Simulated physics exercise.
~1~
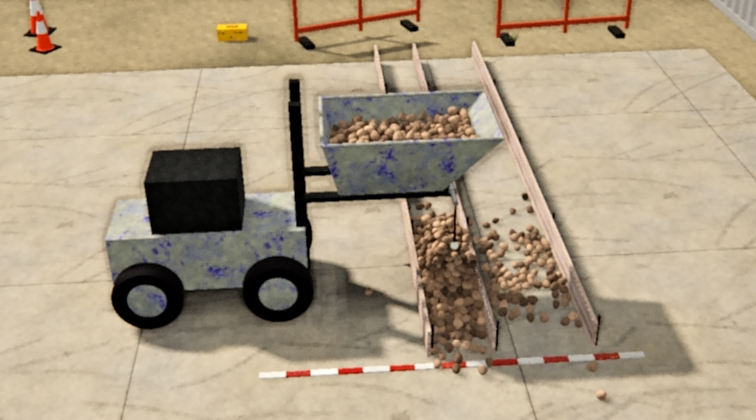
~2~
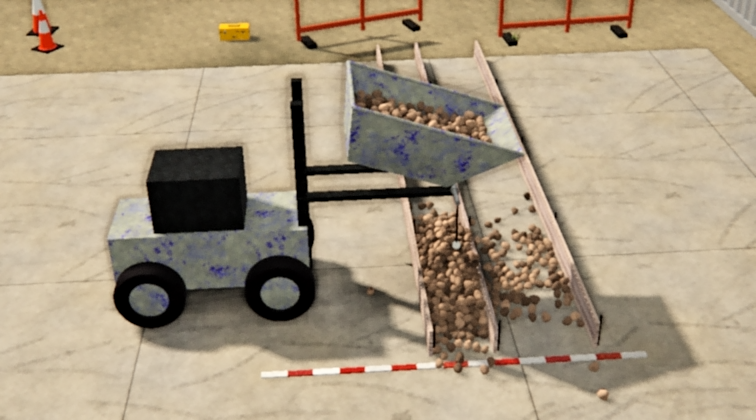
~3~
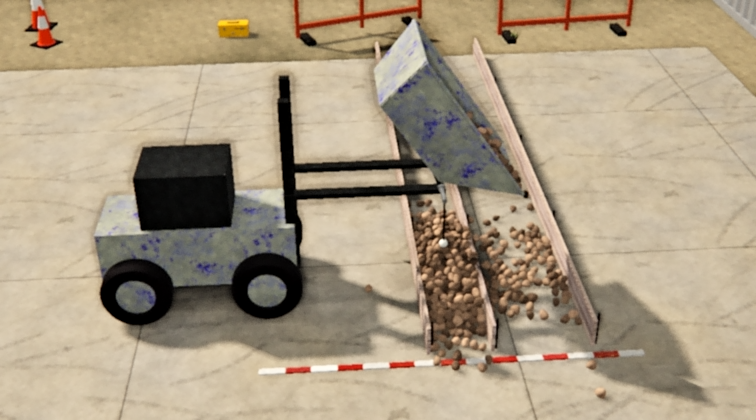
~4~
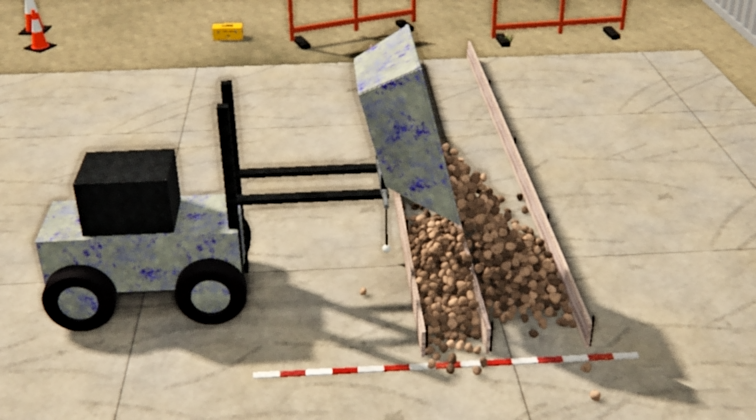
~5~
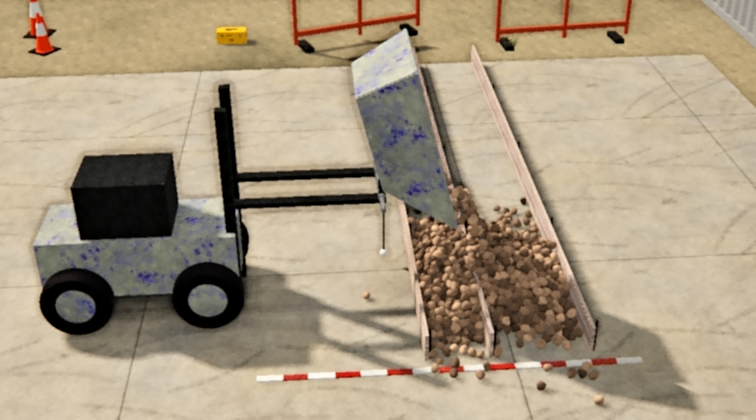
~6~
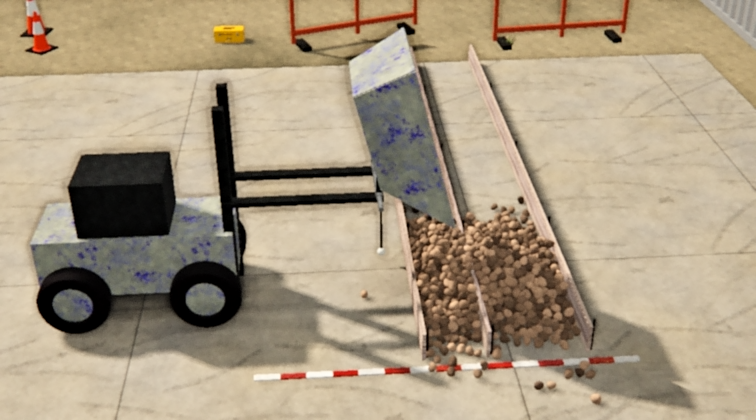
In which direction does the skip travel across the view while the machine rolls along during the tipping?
The skip travels to the left, carried along by the machine as it rolls that way.
